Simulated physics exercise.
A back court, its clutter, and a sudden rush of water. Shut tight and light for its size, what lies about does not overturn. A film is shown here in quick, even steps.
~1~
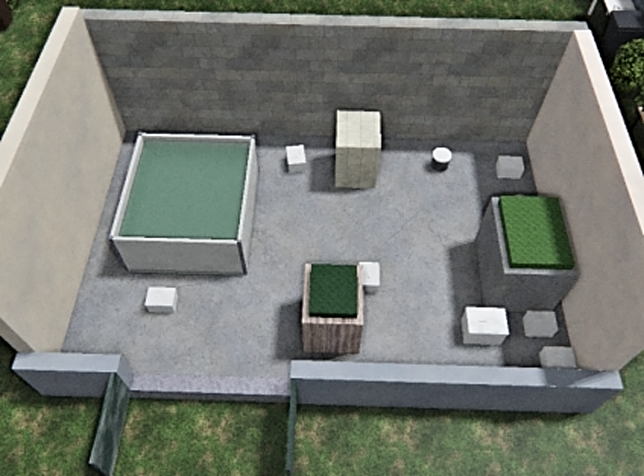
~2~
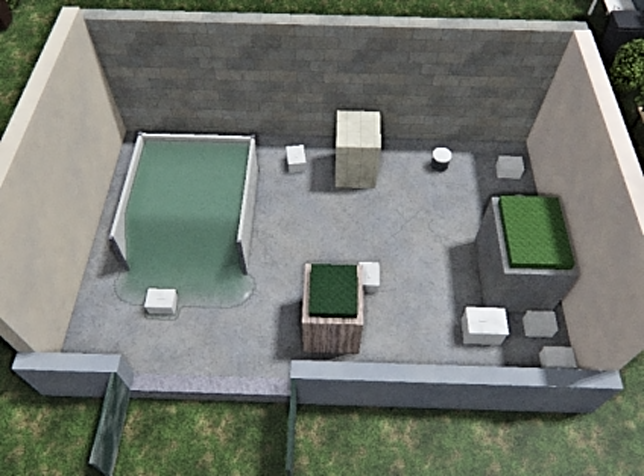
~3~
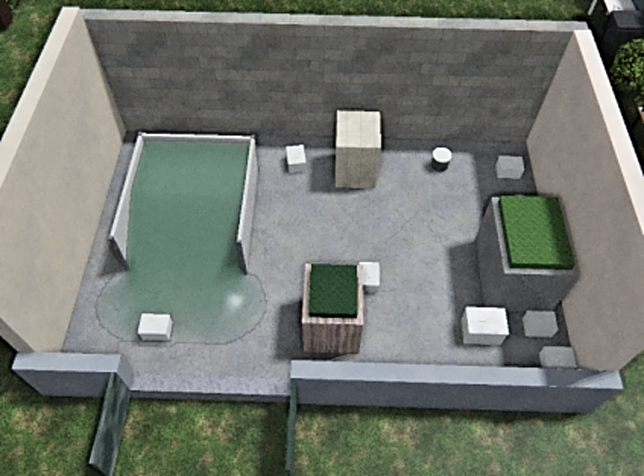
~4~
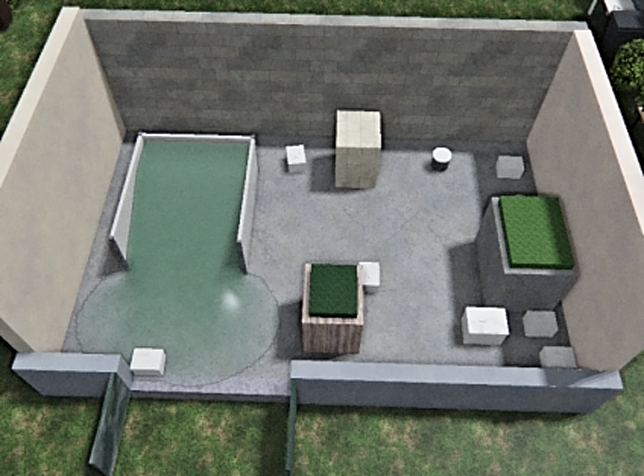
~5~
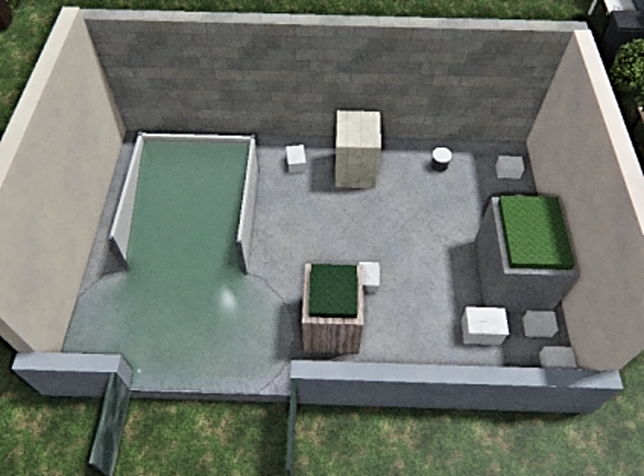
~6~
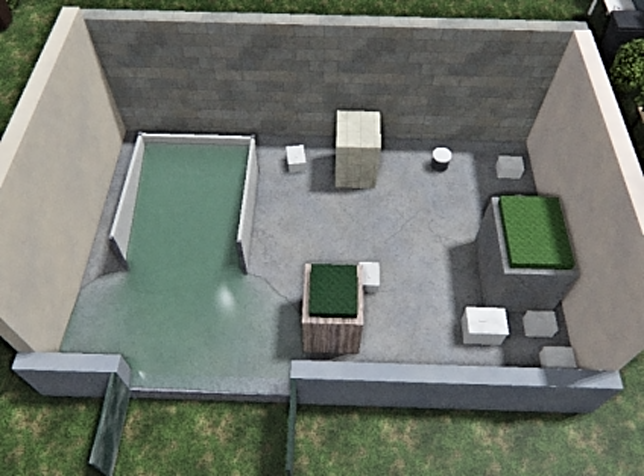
The clip shows a walled court where the front side of a raised tank disappears and green water spreads across the paving, pushing a small white block toward the front wall until it is no longer visible, while the other objects stay still.
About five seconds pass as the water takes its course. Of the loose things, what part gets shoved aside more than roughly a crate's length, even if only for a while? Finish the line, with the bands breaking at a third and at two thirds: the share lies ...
The share lies below a third.
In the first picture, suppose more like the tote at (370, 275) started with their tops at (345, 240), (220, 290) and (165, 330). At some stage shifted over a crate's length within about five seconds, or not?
Result by item: Stays where it is / gets dislodged / gets dislodged.
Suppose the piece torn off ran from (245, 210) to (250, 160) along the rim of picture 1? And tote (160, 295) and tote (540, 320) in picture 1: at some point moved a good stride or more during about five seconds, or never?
Result, first then second: A shorter distance; a shorter distance.
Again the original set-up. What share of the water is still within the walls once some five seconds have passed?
Estimate: Roughly 36 %.
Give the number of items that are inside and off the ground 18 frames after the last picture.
Number: 0.
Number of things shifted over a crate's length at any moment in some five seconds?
The count is 1.
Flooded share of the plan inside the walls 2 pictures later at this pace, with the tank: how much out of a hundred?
Estimate: Near 30 %.
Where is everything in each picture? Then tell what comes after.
A tote at (542, 320) rests on the ground; a chest at (487, 320), on the bottom; 0 of 10 have shifted, in the first picture.
A tote at (542, 320), on the bottom; a chest at (487, 320), on the bottom; 0 of 10 have shifted, in the second picture.
A tote at (542, 320), on the bottom; a chest at (487, 320), on the bottom; 1 of 10 have shifted, in the third picture.
A tote at (542, 320) rests on the ground; a chest at (487, 320) rests on the ground; 1 of 10 have shifted, in the fourth picture.
A tote at (542, 320), on the bottom; a chest at (487, 320), on the bottom; 1 of 10 have shifted, in the fifth picture.
A tote at (542, 320) rests on the ground; a chest at (487, 320) rests on the ground; 1 of 10 have shifted, in the sixth picture.
A moment on, 1 of 10 are well off their spots; 0 afloat.
Next, 1 of 10 are well off their spots; 0 afloat.
Later, 1 of 10 are well off their spots; 0 afloat.
In the end, 1 of 10 are well off their spots, and 1 have been at some point; 1 afloat.
